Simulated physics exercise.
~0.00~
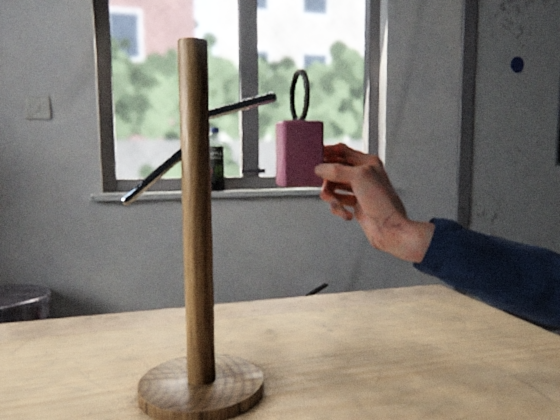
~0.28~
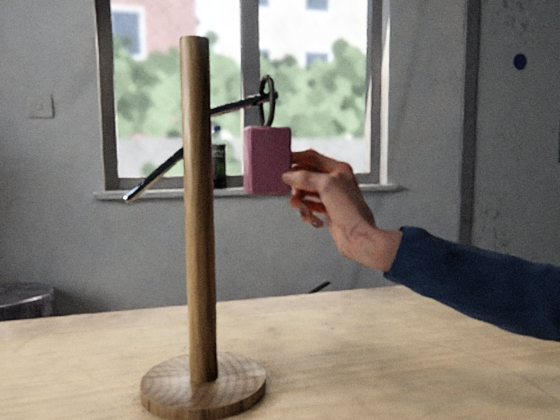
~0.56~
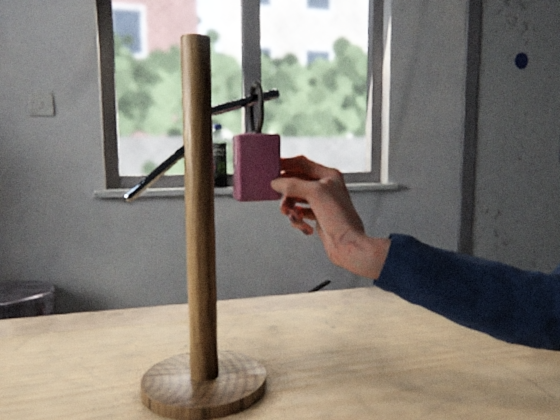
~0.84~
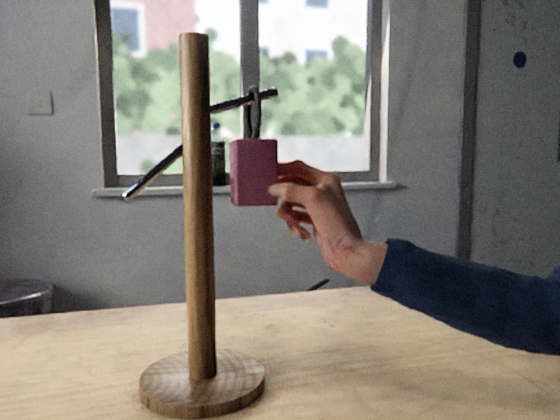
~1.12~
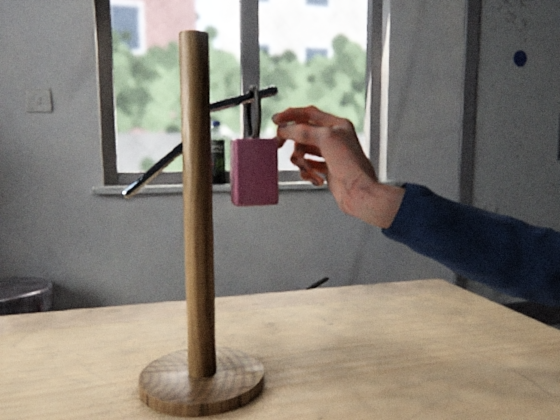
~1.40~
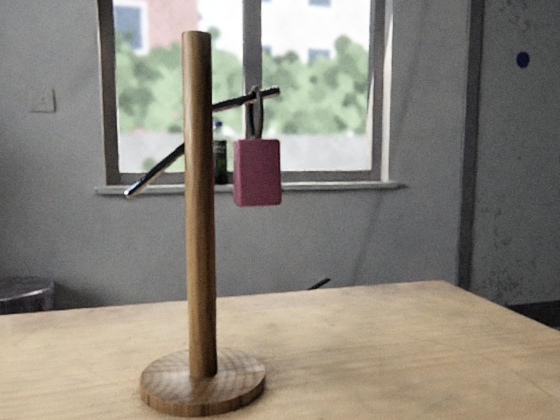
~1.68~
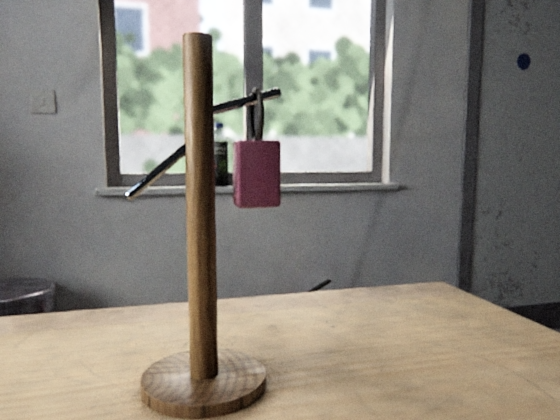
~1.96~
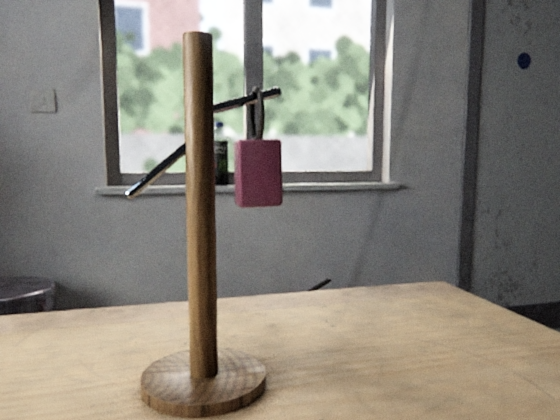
In a grey-walled room with a window looking out on greenery, a wooden post with a slanted dark peg stands on a pale wooden table. A hand in a dark blue sleeve holds a pink pouch by its side, just right of the peg's raised end. The hand moves the pouch left, bringing its loop over the peg, then lowers it until the loop rests there. The fingers let go and the hand draws back out of view to the right. Left alone, the pink pouch stays hanging from the peg, almost still.
